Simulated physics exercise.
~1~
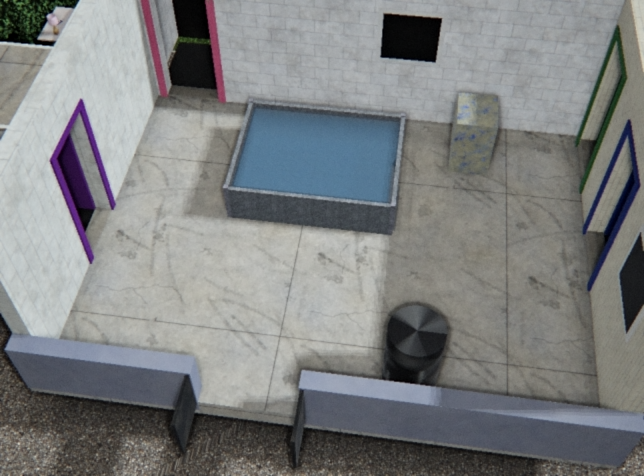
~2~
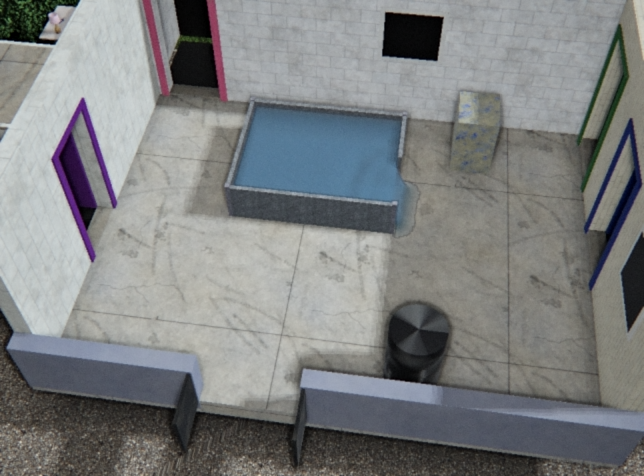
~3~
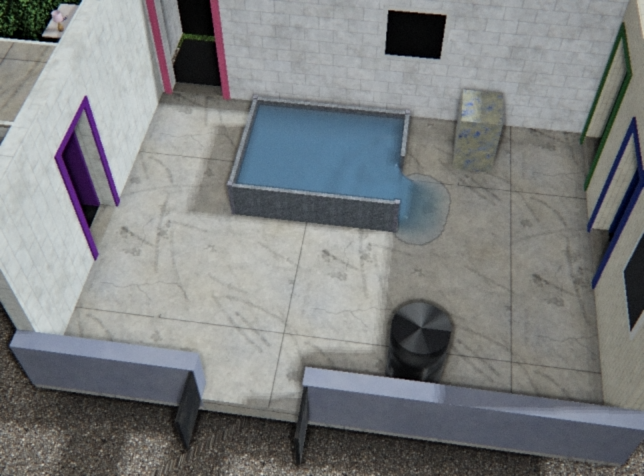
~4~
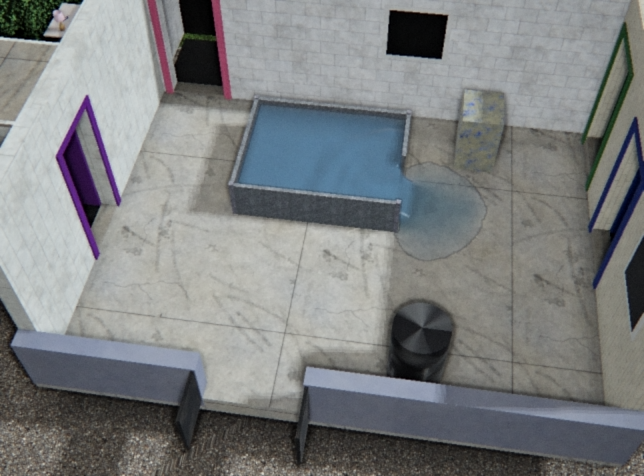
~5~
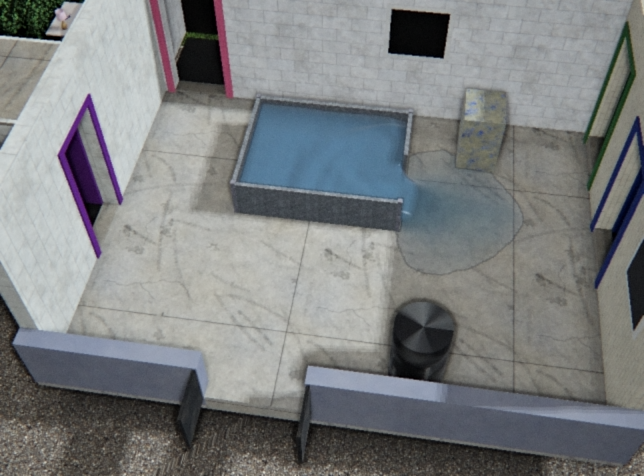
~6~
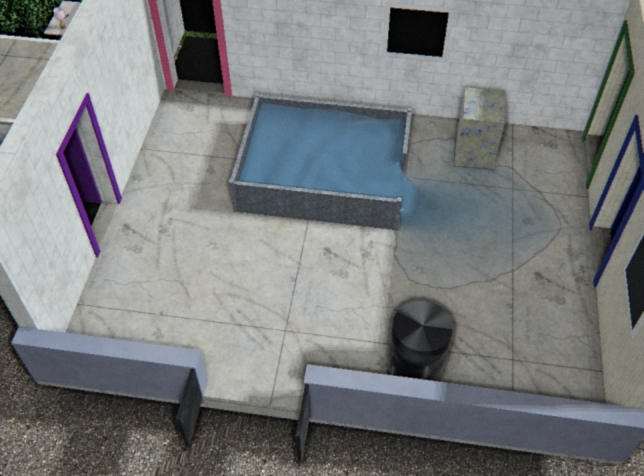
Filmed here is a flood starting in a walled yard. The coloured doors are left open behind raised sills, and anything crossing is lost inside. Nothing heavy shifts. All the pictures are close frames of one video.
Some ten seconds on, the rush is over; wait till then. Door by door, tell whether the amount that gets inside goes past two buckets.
The green door is going to stay inside the allowance. The pink door is going to stay inside the allowance. The purple door is going to stay inside the allowance. The blue door is going to overshoot the allowance.
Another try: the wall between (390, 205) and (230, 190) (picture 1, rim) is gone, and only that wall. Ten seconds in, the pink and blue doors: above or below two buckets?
The pink door ends up above, while the blue door falls short.
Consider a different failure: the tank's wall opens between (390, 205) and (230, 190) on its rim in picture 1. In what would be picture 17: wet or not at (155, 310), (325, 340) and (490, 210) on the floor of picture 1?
Spot one ends up deluged, spot two deluged, spot three untouched by the spill.
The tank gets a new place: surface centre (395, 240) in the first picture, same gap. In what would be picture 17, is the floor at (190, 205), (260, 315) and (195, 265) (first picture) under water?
Parched, parched, parched.
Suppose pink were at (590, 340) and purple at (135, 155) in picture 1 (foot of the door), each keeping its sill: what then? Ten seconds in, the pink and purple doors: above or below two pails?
Result: Pink gets flooded, purple stays unflooded.
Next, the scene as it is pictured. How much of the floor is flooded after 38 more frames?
That comes to about 60 per cent.
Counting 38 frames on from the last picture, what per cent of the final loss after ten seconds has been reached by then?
That comes to 90 per cent, as I work it out.
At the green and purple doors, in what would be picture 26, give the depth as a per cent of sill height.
The first comes to about 90 percent, the second to about 0 percent.
A moment on, water covers 25 % of the floor; the green door wet at the sill, nothing in, the pink door not reached, the purple door not reached, the blue door under two buckets in.
Next, water covers 35 % of the floor; the green door wet at the sill, nothing in, the pink door not reached, the purple door not reached, the blue door over two buckets in.
Then, water covers 40 % of the floor; the green door under two buckets in, the pink door not reached, the purple door not reached, the blue door far over two buckets in.
Later, water covers 60 % of the floor; the green door under two buckets in, the pink door wet at the sill, nothing in, the purple door not reached, the blue door far over two buckets in.
In the end, water covers 90 % of the floor; the green door under two buckets in, the pink door under two buckets in, the purple door under two buckets in, the blue door far over two buckets in.
